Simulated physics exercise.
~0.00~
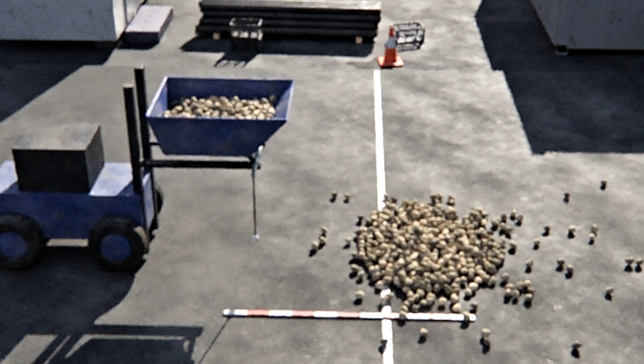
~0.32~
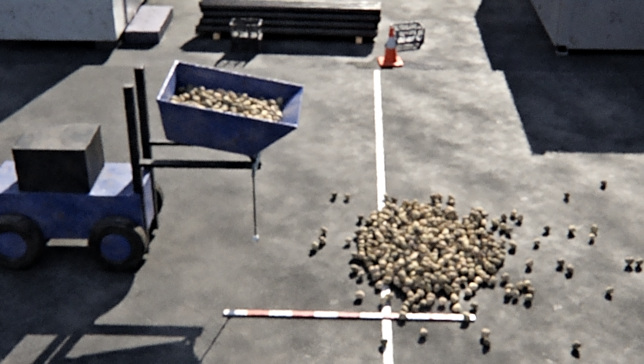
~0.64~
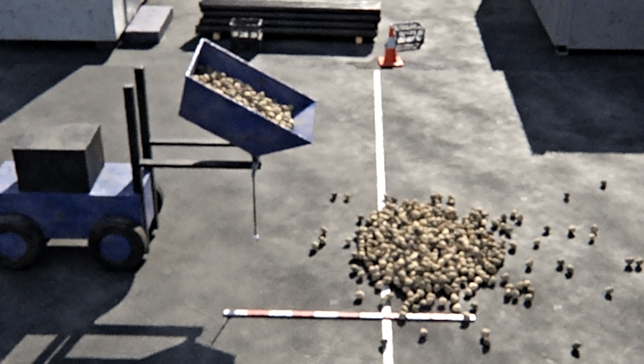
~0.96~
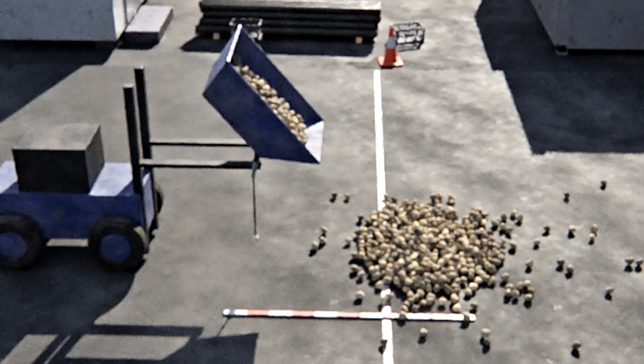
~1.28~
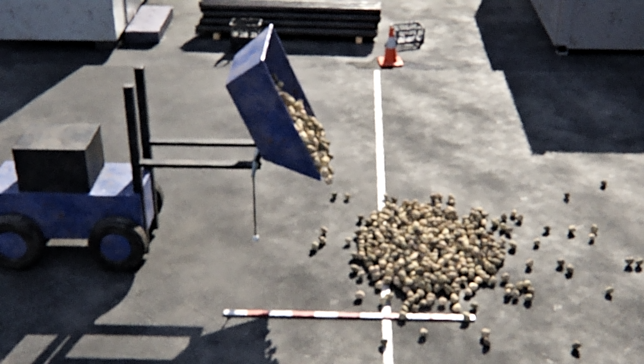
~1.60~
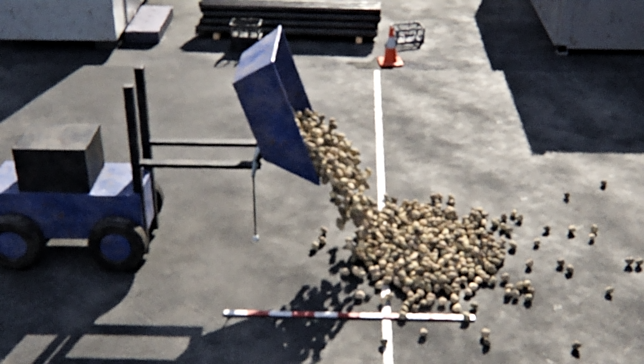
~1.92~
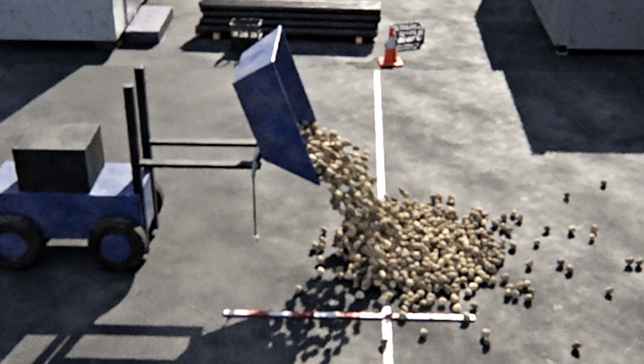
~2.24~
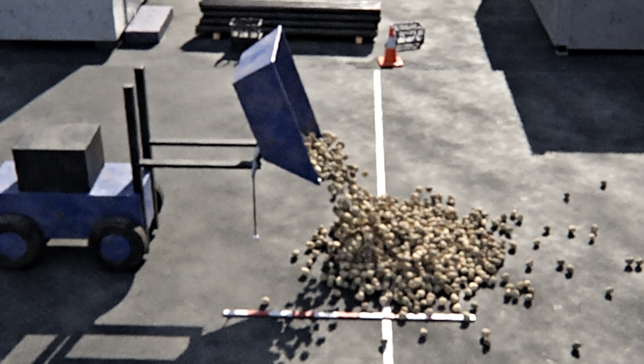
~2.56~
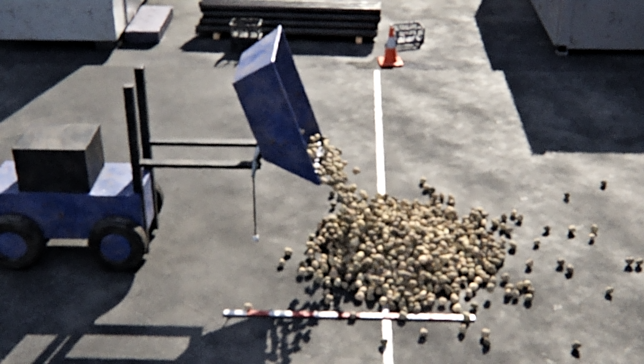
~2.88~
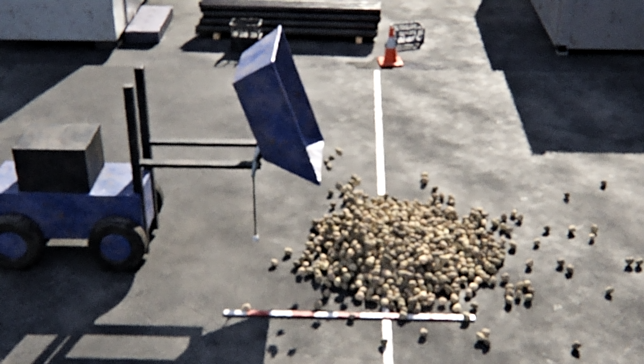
On a paved yard, a blue fork truck tipped its raised skip of pale round stones steeply to the right, and they poured onto the left side of a loose pile lying across a white line, leaving the skip empty and the heap wider.
